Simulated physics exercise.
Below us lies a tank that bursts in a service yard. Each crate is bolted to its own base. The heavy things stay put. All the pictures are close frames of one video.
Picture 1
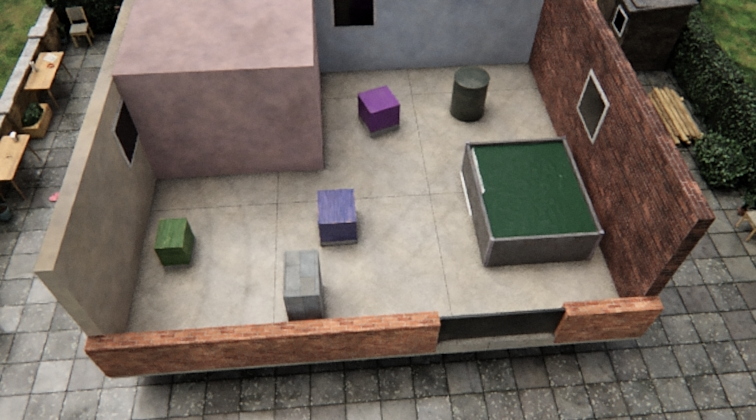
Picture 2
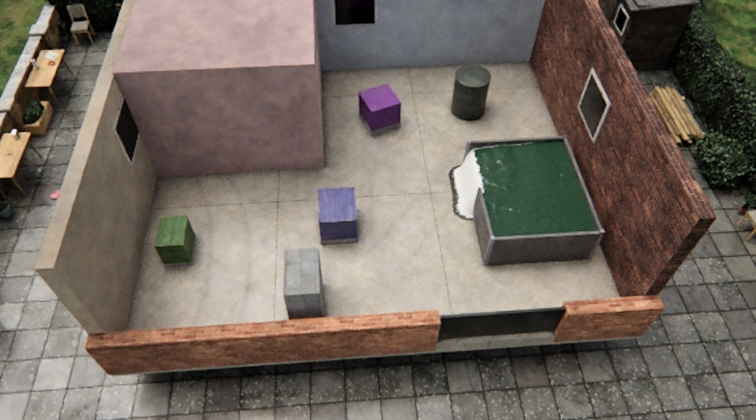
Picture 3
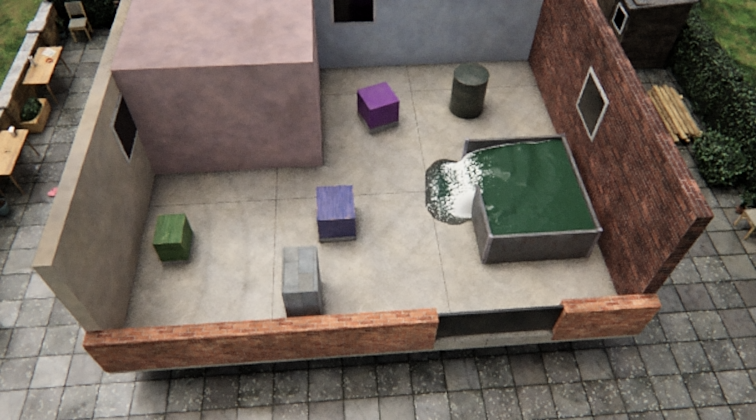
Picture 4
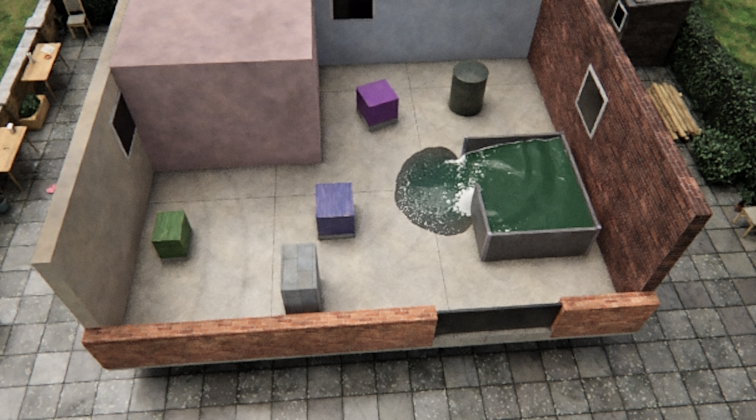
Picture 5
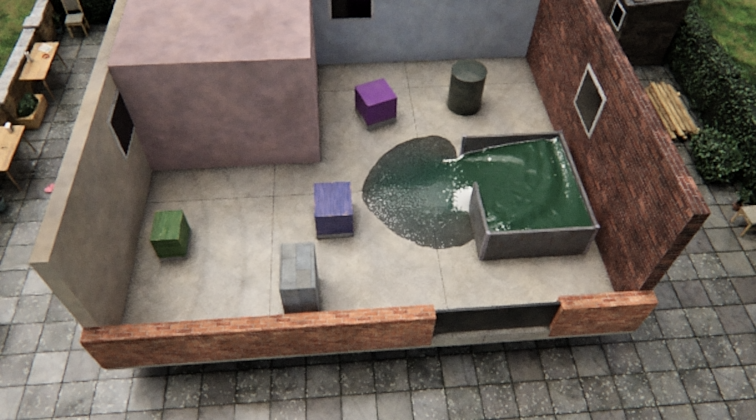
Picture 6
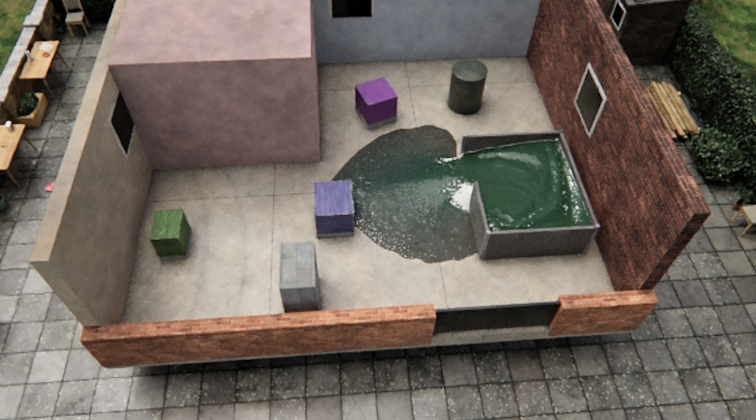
The footage shows a walled yard seen from above, where green water bursts through the left side of an open tank and spreads leftward across the pale floor in a widening dark pool, reaching the blue-purple block.
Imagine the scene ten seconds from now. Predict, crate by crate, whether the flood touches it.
My prediction: The blue crate is touched; the green crate is touched; the purple crate is touched.
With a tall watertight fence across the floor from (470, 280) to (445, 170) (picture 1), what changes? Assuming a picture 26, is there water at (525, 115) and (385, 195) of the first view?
In order, I'd call them inundated and bare.
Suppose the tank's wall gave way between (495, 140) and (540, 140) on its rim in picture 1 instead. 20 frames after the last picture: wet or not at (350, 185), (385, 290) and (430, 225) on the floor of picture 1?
Sodden, then spared, then spared.
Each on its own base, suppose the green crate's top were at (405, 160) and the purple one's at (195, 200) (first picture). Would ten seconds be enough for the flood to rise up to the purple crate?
Within ten seconds the purple crate stays untouched.
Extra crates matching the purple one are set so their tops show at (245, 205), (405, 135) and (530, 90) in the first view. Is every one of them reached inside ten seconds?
Taking them in order, the first is flooded, the second is flooded and the third is untouched.
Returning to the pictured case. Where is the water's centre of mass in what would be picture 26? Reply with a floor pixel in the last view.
About (393, 193).
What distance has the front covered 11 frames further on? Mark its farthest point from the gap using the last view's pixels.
The farthest point of the front sits at (153, 170).
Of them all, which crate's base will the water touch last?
The crate marked green.
A moment on, water covers 30 % of the floor; the blue crate water round its plinth, the green crate not reached, the purple crate water round its plinth.
Next, water covers 45 % of the floor; the blue crate water round its plinth, the green crate water round its plinth, the purple crate water round its plinth.
Then, water covers 60 % of the floor; the blue crate water round its plinth, the green crate water round its plinth, the purple crate water round its plinth.
Later, water covers 90 % of the floor; the blue crate water round its plinth, the green crate water round its plinth, the purple crate water round its plinth.
In the end, water covers 100 % of the floor; the blue crate was topped, the green crate was topped, the purple crate was topped.
